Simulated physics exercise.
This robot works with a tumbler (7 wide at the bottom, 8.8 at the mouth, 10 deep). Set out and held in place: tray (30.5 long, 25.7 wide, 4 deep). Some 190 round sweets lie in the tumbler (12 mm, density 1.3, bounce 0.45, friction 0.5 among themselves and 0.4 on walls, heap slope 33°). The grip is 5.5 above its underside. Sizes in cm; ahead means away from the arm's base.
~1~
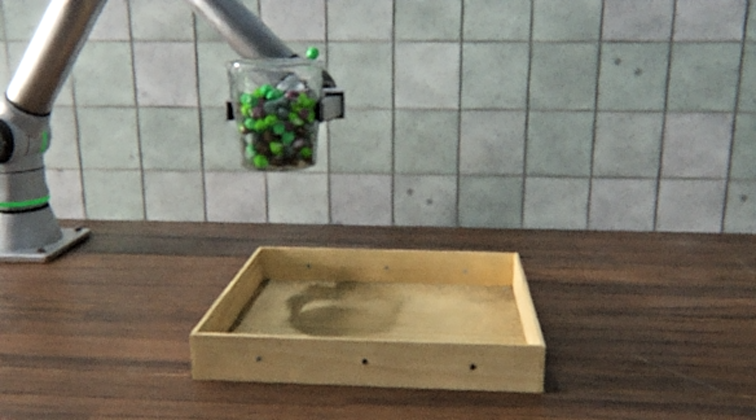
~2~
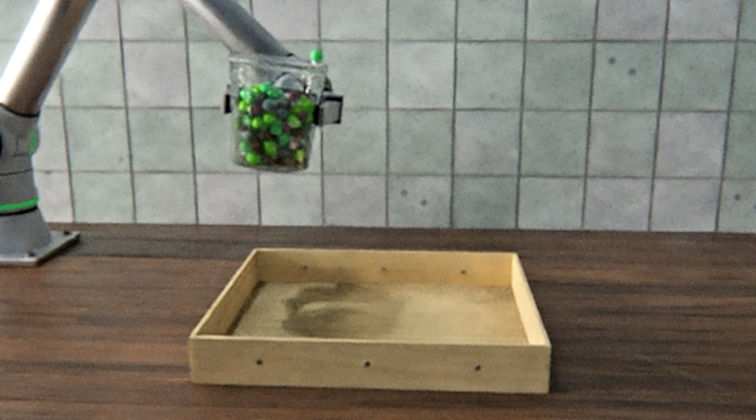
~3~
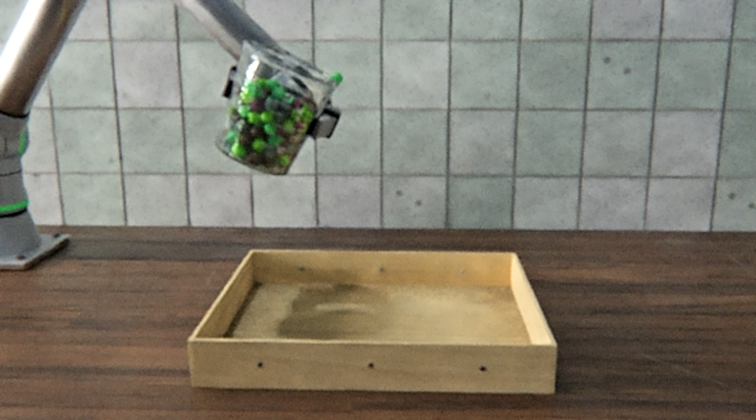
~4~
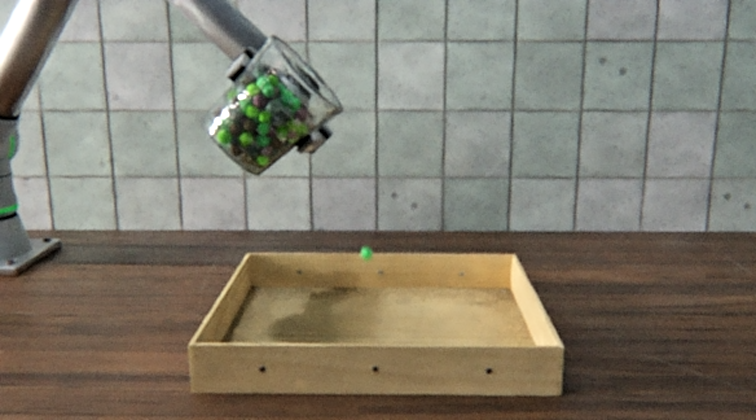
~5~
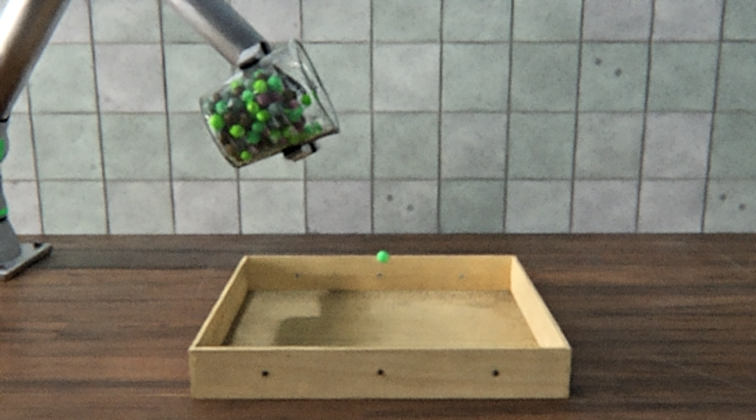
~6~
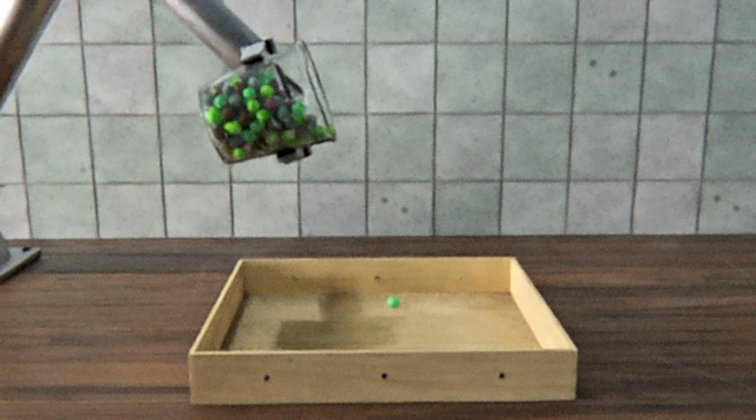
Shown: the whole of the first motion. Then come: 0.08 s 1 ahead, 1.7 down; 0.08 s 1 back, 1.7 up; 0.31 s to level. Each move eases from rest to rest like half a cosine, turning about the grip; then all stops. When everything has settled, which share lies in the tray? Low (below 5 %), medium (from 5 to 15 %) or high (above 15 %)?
In the tray the share is low, below 5 %.
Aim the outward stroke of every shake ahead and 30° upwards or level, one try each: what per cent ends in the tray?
Some 20 and 15 per cent.
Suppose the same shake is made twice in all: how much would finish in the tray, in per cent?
In that case some 0 per cent.
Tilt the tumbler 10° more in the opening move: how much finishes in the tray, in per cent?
Some 10 per cent.
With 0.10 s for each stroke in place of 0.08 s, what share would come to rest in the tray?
It would be near 0 per cent.
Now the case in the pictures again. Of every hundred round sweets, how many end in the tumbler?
About 100 per cent.
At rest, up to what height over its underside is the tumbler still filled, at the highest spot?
About 9.5 cm.
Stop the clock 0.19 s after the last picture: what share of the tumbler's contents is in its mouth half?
About 40 per cent.
Then, 0.19 s later, tilted 71° forward, highest piece 25 above the table; 187 in the tumbler, 1 in the tray.
Then, 0.38 s later, tilted 15° forward, highest piece 26 above the table; 186 in the tumbler, 1 in the tray, 1 in flight or on a rim.
Then, 0.67 s later, level, highest piece 26 above the table; 186 in the tumbler, 2 in the tray.
Then, 1.72 s later, level, highest piece 26 above the table; 186 in the tumbler, 2 in the tray.
At rest, 186 in the tumbler, 2 in the tray. That is 1 % in the tray.
